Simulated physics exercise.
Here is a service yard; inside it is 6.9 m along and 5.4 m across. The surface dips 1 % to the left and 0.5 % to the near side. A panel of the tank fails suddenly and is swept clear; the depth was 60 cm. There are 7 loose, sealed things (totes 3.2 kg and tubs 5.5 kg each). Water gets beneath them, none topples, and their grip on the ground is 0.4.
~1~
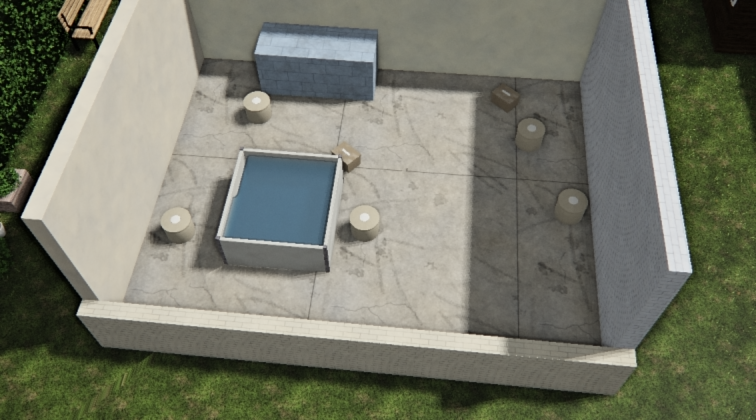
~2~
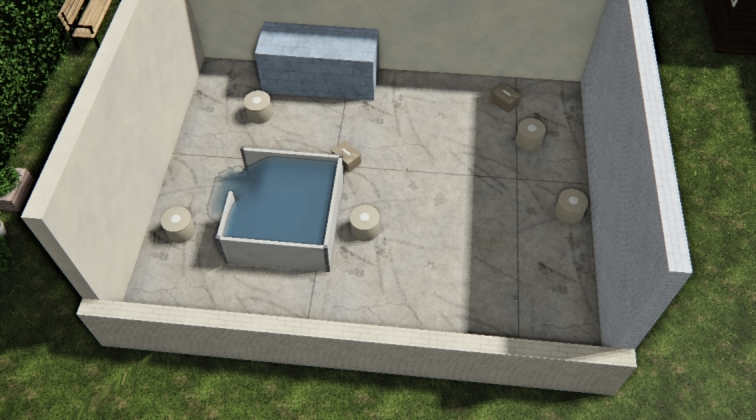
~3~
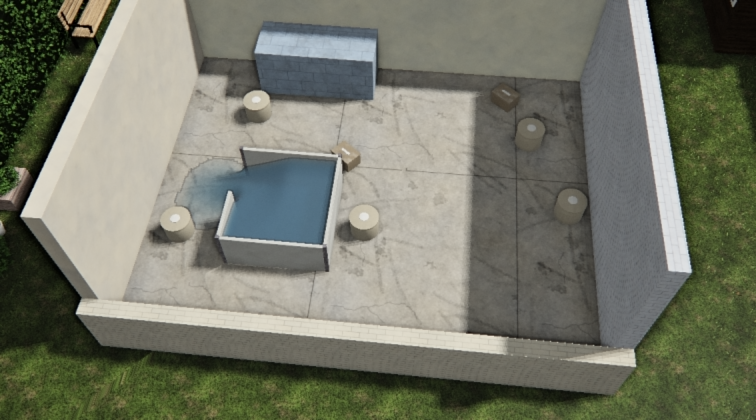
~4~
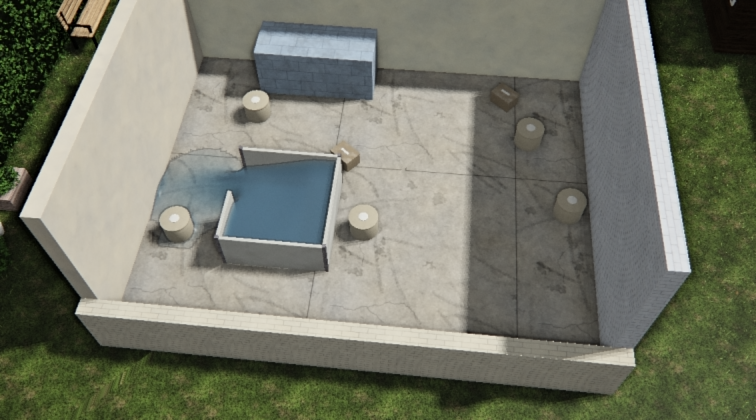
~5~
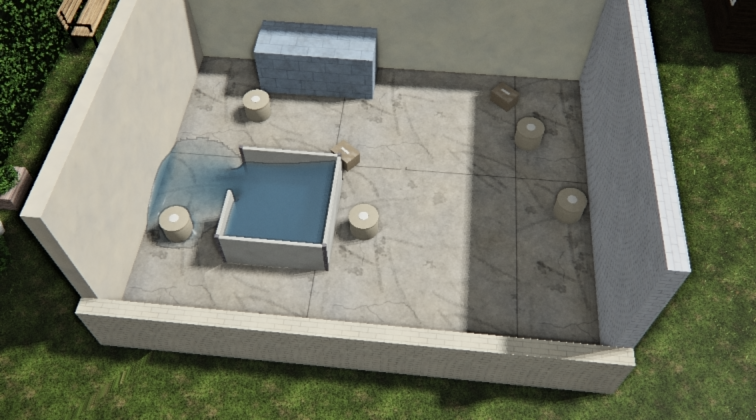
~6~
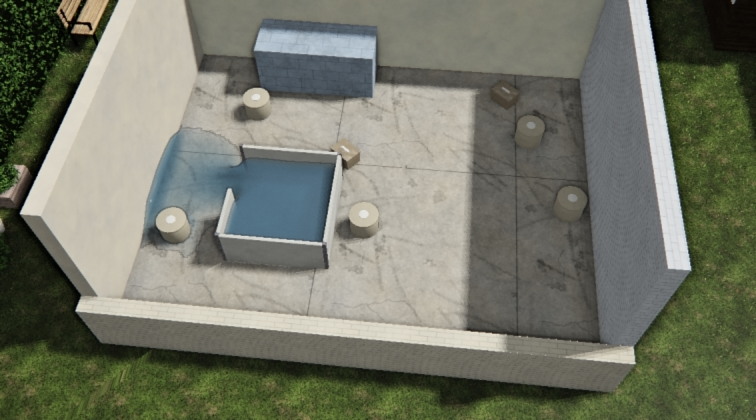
A square tank of blue water in a walled yard lost part of its left side, and water poured out across the stone floor to the left wall, nudging one round tub slightly.
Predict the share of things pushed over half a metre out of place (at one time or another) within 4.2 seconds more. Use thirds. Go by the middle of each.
Share: Not even a third.
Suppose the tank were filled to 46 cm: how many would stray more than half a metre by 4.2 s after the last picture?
Then 2.
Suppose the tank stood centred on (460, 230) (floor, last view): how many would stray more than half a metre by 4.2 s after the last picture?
In that case 4 of them.
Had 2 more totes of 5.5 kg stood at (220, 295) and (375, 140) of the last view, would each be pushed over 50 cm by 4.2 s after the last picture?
In turn: Over, short of it.
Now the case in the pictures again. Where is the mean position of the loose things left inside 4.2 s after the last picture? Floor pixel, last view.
At about (446, 182).
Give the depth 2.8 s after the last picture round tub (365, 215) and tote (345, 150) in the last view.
Roughly 0 and 0 cm.
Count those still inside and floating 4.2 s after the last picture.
At that moment 1.
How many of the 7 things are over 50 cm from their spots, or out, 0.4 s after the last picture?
I count 0.
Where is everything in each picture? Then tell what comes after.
In the first picture, a tub at (176, 220) rests on the ground; a tote at (506, 93) rests on the ground; water covers 2.4 m2; 0 of 7 have shifted.
In the second picture, a tub at (176, 219) rests on the ground; a tote at (507, 93) rests on the ground; 2.9 m2 under water; 0 of 7 have shifted.
In the third picture, a tub at (175, 219) rests on the ground; a tote at (506, 93) rests on the ground; 3.5 m2 under water; 0 of 7 have shifted.
In the fourth picture, a tub at (175, 218) rests on the ground; a tote at (506, 93), on the bottom; water covers 4.3 m2; 0 of 7 have shifted.
In the fifth picture, a tub at (174, 218) rests on the ground; a tote at (506, 92), on the bottom; 4.6 m2 under water; 0 of 7 have shifted.
In the sixth picture, a tub at (171, 220), on the bottom, 8 cm from its start; a tote at (506, 90) rests on the ground; water covers 4.9 m2; 1 of 7 have shifted.
Then, 0.4 s after the last picture 0 of 7 are over 50 cm from their spots; 0 afloat.
Then, 1.5 s after the last picture 1 of 7 are over 50 cm from their spots; 1 afloat.
Then, 2.8 s after the last picture 2 of 7 are over 50 cm from their spots; 0 afloat.
Then, 4.2 s after the last picture 2 of 7 are over 50 cm from their spots, and 2 have been at some point; 1 afloat.
